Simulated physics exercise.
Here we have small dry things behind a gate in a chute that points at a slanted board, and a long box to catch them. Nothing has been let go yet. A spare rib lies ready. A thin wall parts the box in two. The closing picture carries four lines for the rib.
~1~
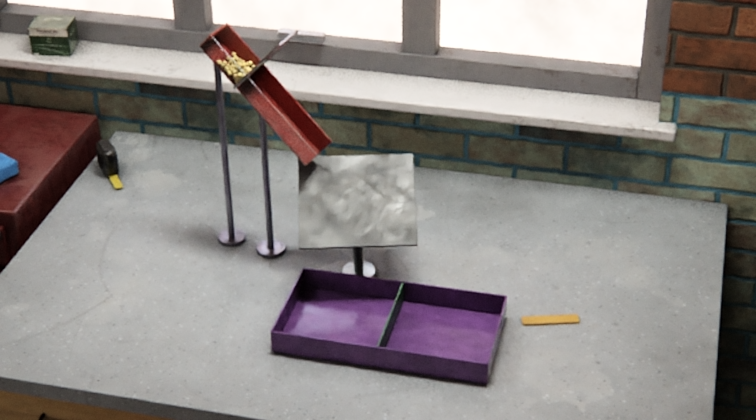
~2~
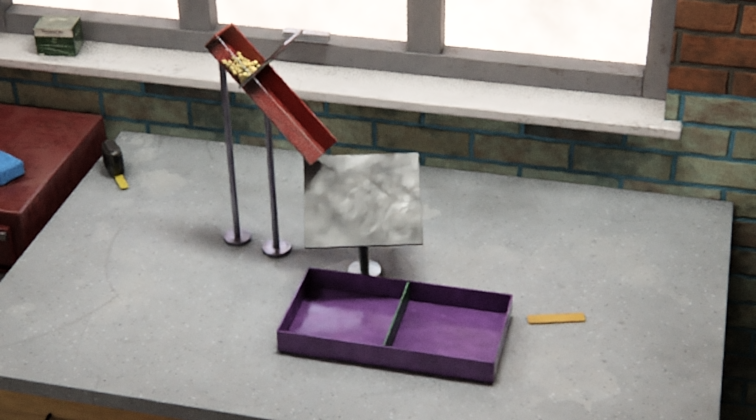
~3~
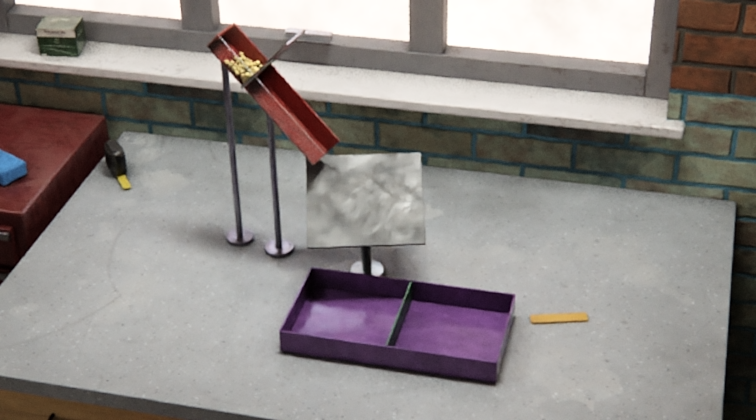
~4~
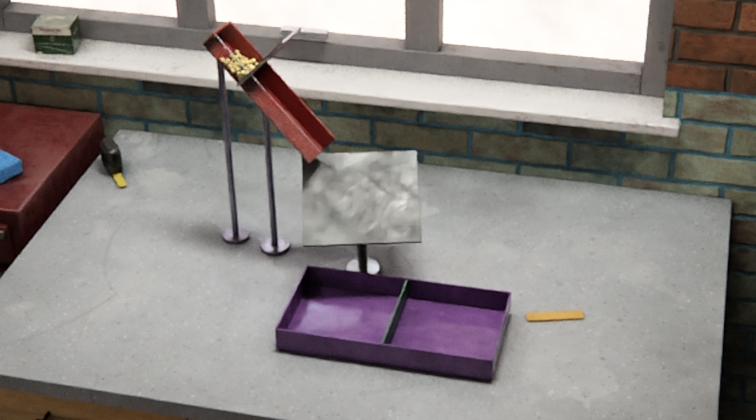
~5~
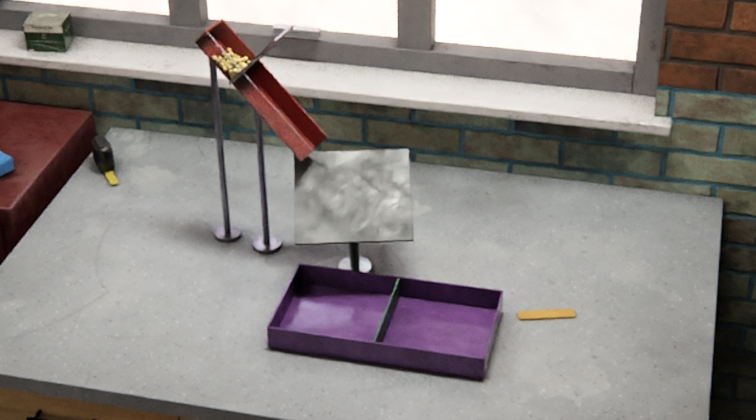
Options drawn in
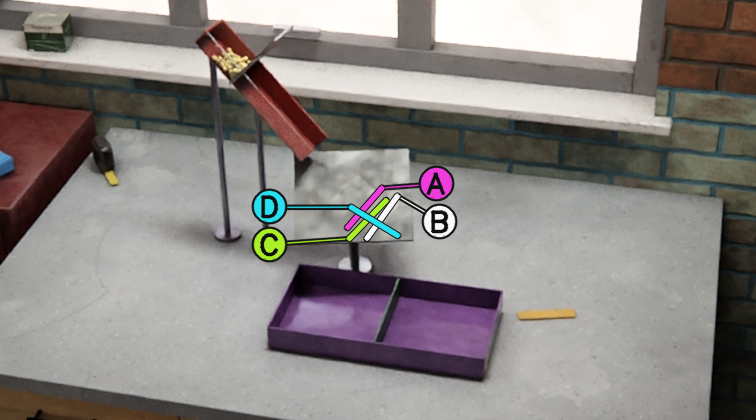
On a grey workbench by a window, yellowish beans sit still in a raised red chute above a divided purple box, the view swaying slightly.
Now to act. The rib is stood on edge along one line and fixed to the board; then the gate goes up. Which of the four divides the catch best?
D beats the others.
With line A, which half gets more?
More lands on the left.
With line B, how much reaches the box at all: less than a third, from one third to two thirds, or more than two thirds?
More than two thirds.
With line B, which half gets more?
The left half.
On the marked copy, line A from (382, 187) to (347, 227); line B from (397, 195) to (366, 238); line C from (386, 200) to (349, 238); line D from (350, 207) to (397, 235).
Choosing A, of what is caught, every piece in the left half, not one piece in the right.
Choosing B, of what is caught, every piece in the left half, not one piece in the right.
Choosing C, of what is caught, every piece in the left half, not one piece in the right.
Choosing D, of what is caught, roughly half in the left half, roughly half in the right.
